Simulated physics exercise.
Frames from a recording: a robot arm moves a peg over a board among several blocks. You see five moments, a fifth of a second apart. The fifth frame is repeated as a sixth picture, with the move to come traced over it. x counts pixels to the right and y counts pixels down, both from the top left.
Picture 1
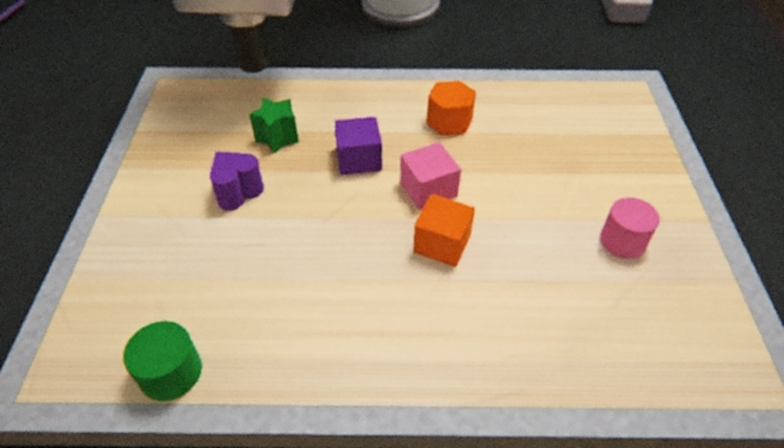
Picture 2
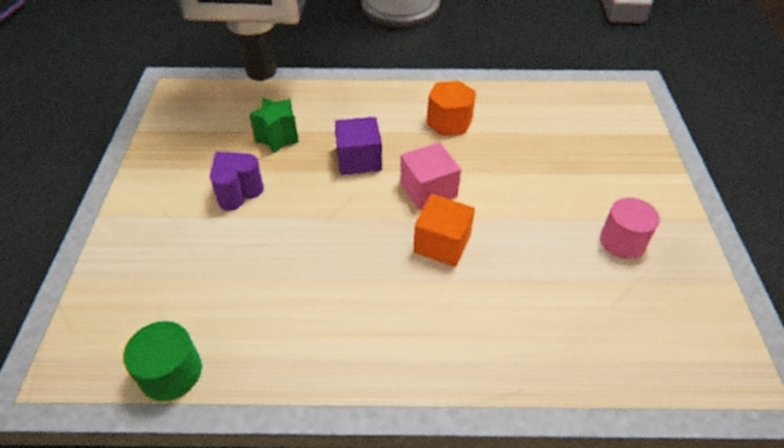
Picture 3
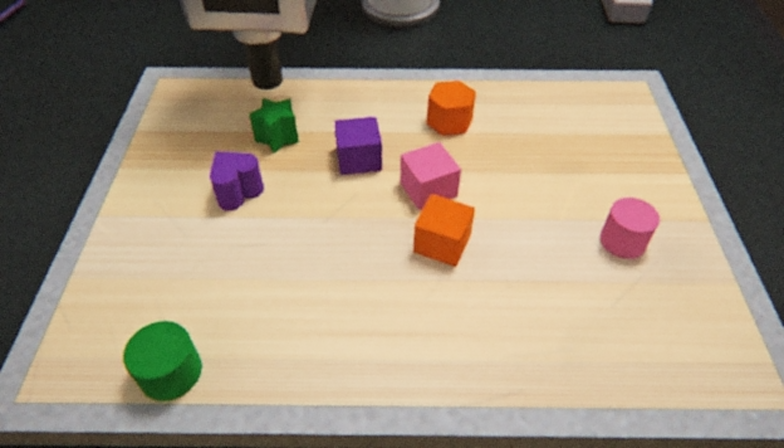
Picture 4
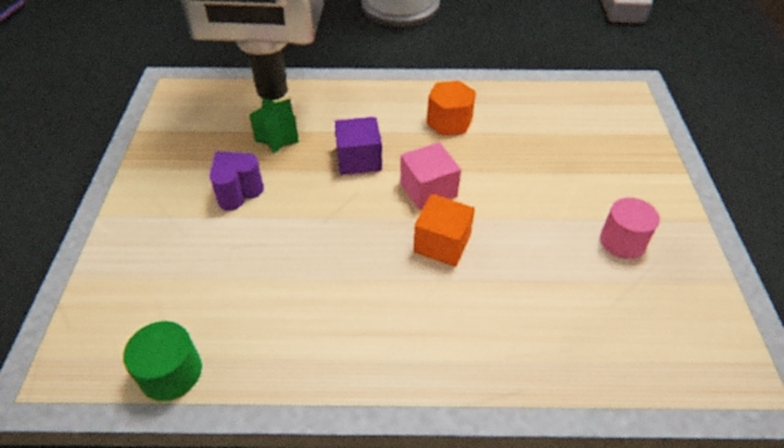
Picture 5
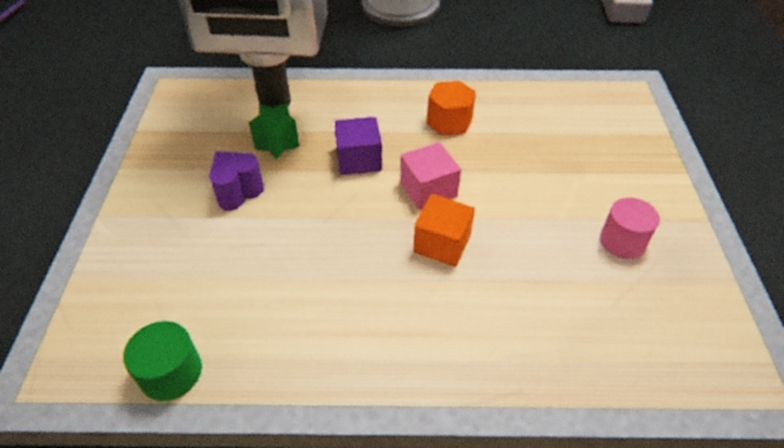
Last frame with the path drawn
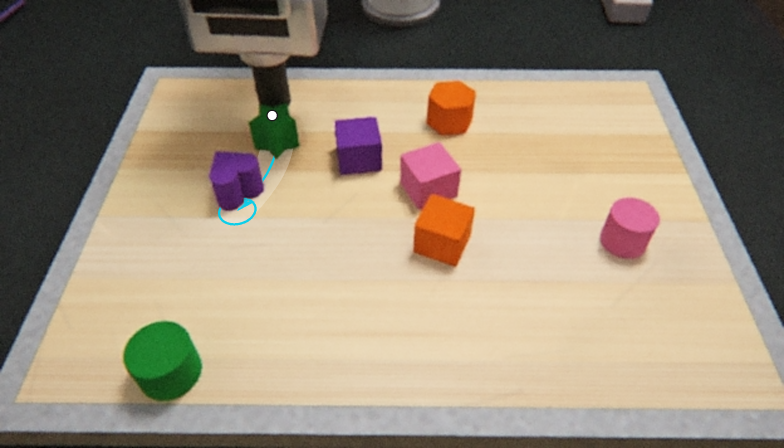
Robot arm lowering a dark peg toward a green star block and nudging it slightly forward on a wooden board.
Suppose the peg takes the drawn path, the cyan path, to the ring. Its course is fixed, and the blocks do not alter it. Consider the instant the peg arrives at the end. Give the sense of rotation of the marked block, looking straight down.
It makes a counterclockwise turn.
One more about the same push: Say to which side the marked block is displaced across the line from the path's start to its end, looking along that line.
Shifted left.
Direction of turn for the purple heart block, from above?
With the clock.
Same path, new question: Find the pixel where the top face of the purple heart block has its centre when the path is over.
At the end it should sit near (196, 204).
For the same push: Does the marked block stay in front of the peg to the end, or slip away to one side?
The block gets away.
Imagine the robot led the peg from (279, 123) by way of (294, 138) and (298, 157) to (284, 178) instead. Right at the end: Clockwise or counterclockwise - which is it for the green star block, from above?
Rotates clockwise.
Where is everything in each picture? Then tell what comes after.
Peg tip at (254, 65); block tops, purple heart block at (231, 165); green star block at (273, 110); purple square block at (358, 131), in the first frame.
Peg at (262, 73); blocks unchanged, in the second frame.
Peg at (268, 82); blocks unchanged, in the third frame.
Peg at (273, 92); blocks unchanged, in the fourth frame.
Peg at (275, 104); purple heart block at (231, 165); green star block at (272, 115); purple square block at (358, 131), in the fifth frame.
Path on the board, from (279, 123) through (276, 151) and (263, 180) to (237, 211); the dot is on the green star block.
On the path given first. One third of the way, peg at (272, 131); green star block at (269, 145).
Two thirds of the way, peg at (258, 162); purple heart block at (218, 187), turned 60° clockwise; green star block at (265, 176), turned 20° anticlockwise.
At the end, peg at (232, 192); purple heart block at (196, 204), turned 45° clockwise; green star block at (261, 194), turned 60° anticlockwise; purple square block in place.
